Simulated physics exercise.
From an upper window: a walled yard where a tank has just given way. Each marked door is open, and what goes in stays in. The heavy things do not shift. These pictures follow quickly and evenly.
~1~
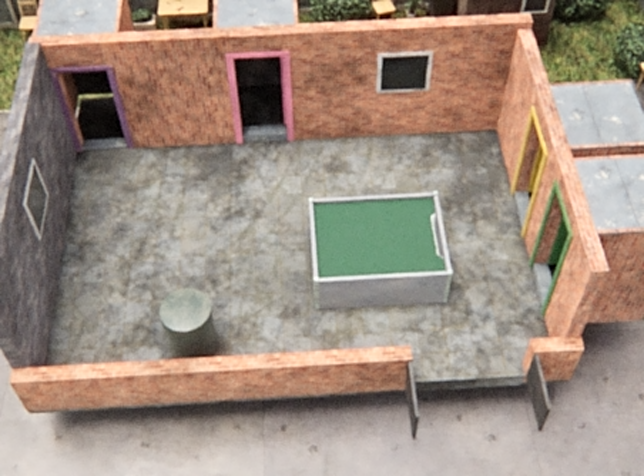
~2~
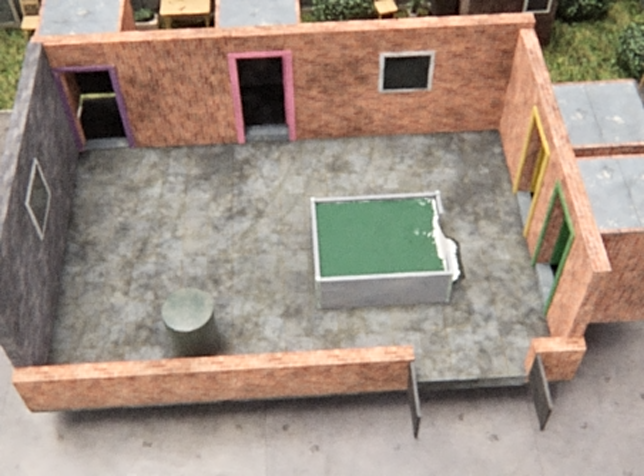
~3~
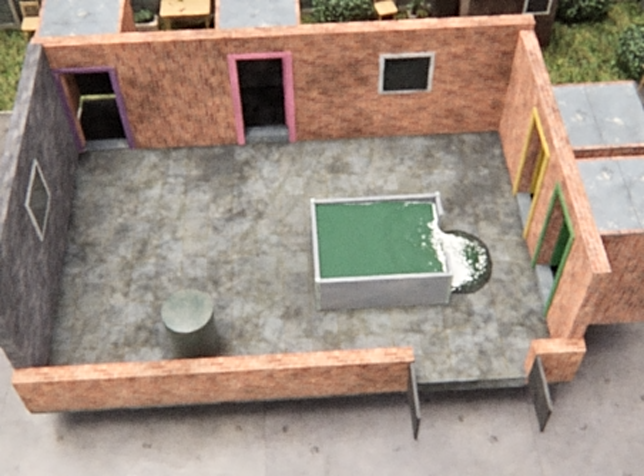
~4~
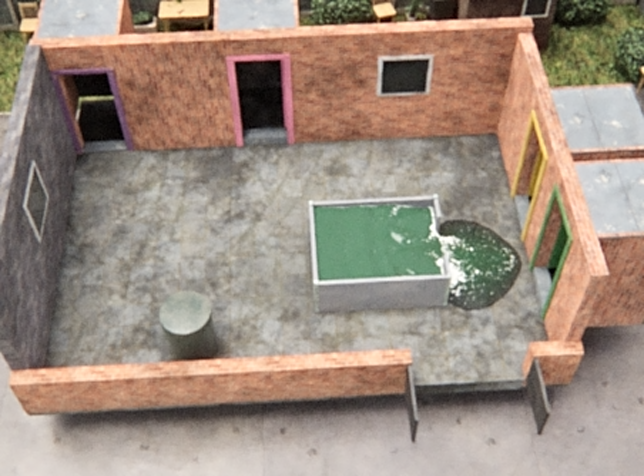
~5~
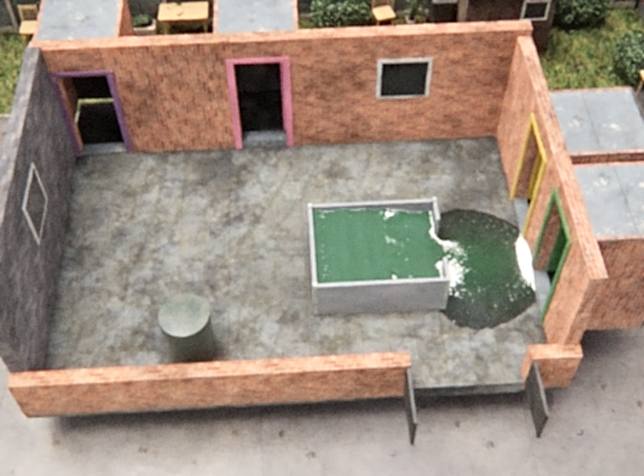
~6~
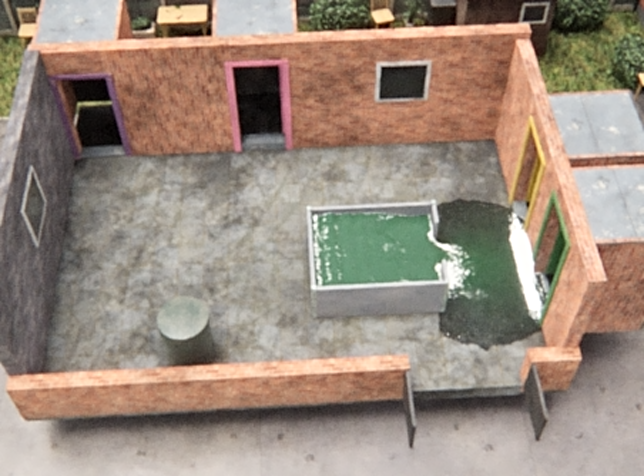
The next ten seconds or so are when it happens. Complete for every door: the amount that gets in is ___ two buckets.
Purple door: At most; yellow door: More than; green door: More than; pink door: At most.
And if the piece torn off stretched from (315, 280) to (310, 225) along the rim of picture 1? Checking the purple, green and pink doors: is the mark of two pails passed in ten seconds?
Door by door, the purple door crosses the line, then the green door comes up short, then the pink door comes up short.
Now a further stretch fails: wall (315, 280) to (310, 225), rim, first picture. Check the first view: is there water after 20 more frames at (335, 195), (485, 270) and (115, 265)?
So: Spared, then spared, then wetted.
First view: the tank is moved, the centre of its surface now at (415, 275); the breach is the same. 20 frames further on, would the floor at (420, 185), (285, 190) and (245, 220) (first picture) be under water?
One after the other: Reached, untouched, untouched.
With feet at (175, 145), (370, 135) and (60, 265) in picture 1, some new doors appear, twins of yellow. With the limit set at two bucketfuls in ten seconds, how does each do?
Stays below the line; stays below the line; stays below the line.
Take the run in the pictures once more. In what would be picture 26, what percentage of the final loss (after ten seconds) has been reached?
My reading is about 50 per cent.
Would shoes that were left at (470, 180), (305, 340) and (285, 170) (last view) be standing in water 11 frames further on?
First swamped, then spared, then spared.
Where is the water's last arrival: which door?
Result: The purple-painted one.
A moment on, water covers 15 % of the floor; the purple door not reached, the yellow door over two buckets in, the green door over two buckets in, the pink door not reached.
Next, water covers 20 % of the floor; the purple door not reached, the yellow door far over two buckets in, the green door far over two buckets in, the pink door not reached.
Then, water covers 35 % of the floor; the purple door not reached, the yellow door far over two buckets in, the green door far over two buckets in, the pink door not reached.
Later, water covers 70 % of the floor; the purple door not reached, the yellow door far over two buckets in, the green door far over two buckets in, the pink door wet at the sill, nothing in.
In the end, water covers 95 % of the floor; the purple door wet at the sill, nothing in, the yellow door far over two buckets in, the green door far over two buckets in, the pink door wet at the sill, nothing in.
